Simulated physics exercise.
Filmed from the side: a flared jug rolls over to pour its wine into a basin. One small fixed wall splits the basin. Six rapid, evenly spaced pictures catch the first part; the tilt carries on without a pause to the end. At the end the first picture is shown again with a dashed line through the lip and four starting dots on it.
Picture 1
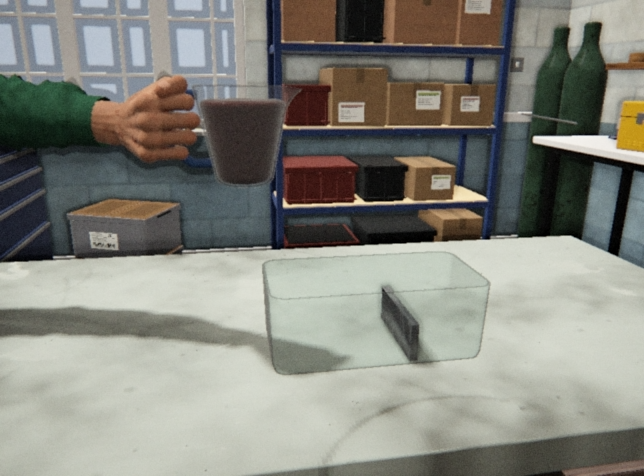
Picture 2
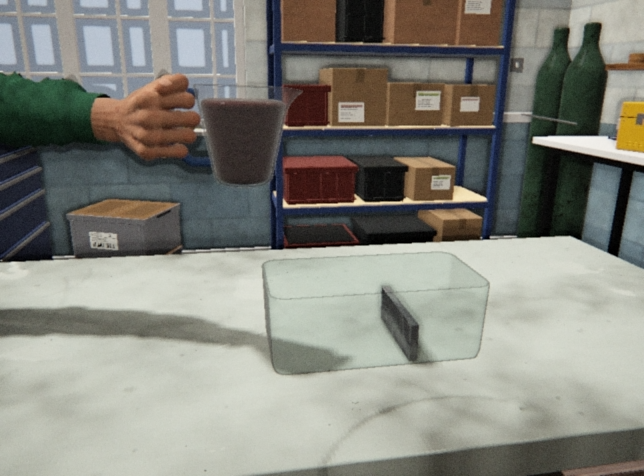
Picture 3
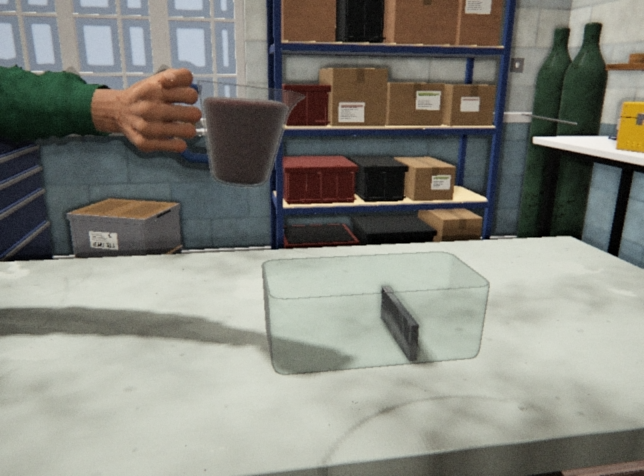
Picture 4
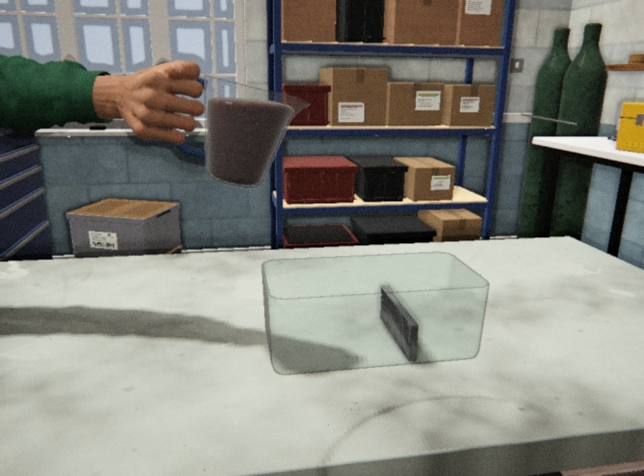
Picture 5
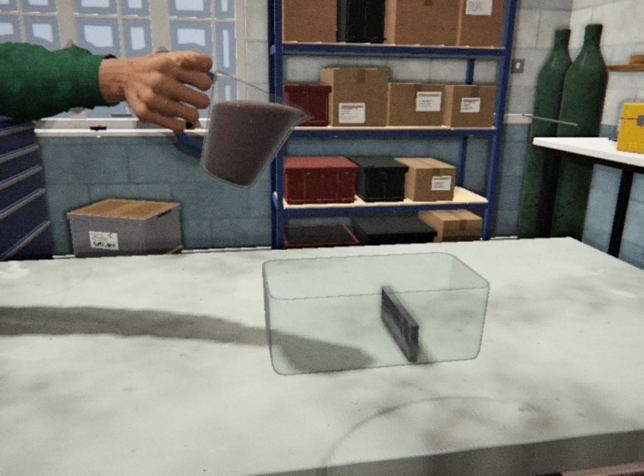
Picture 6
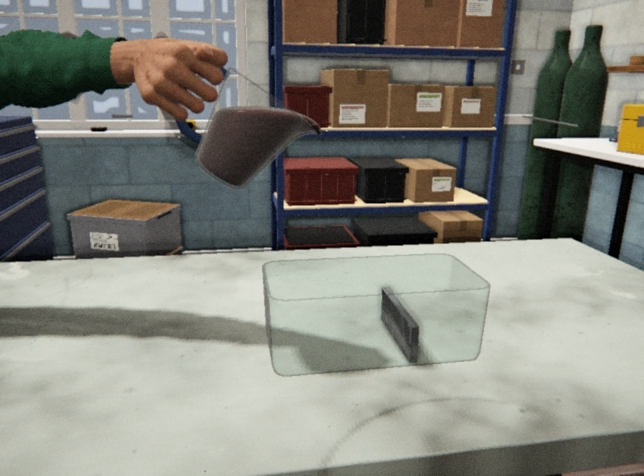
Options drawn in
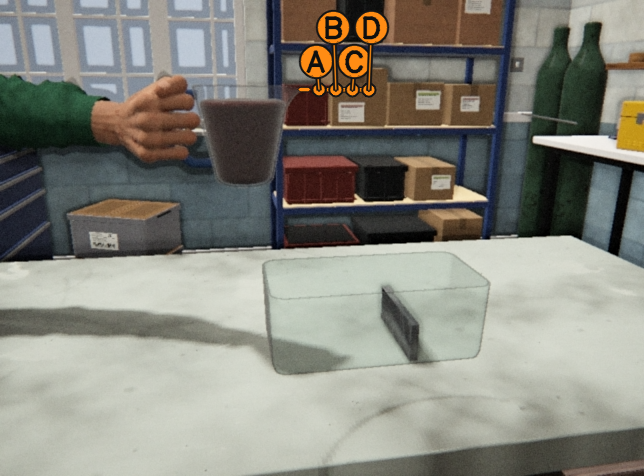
A hand in a green sleeve tilting a jug of dark wine rightward above a clear basin until wine reaches over the lip.
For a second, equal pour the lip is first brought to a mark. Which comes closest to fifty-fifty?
The answer is dot D.
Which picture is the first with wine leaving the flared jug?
Picture 6.
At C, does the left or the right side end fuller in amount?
The left one.
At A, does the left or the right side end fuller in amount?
The left side.
In orange, A at (319, 89); B at (335, 89); C at (352, 89); D at (368, 89).
Choosing A, about 91 % ends left of the wall and 3 % right of it; 6 % is lost outside.
Choosing B, about 80 % ends left of the wall and 10 % right of it; 9 % is lost outside.
Choosing C, about 67 % ends left of the wall and 27 % right of it; 6 % is lost outside.
Choosing D, about 50 % ends left of the wall and 46 % right of it; 4 % is lost outside.
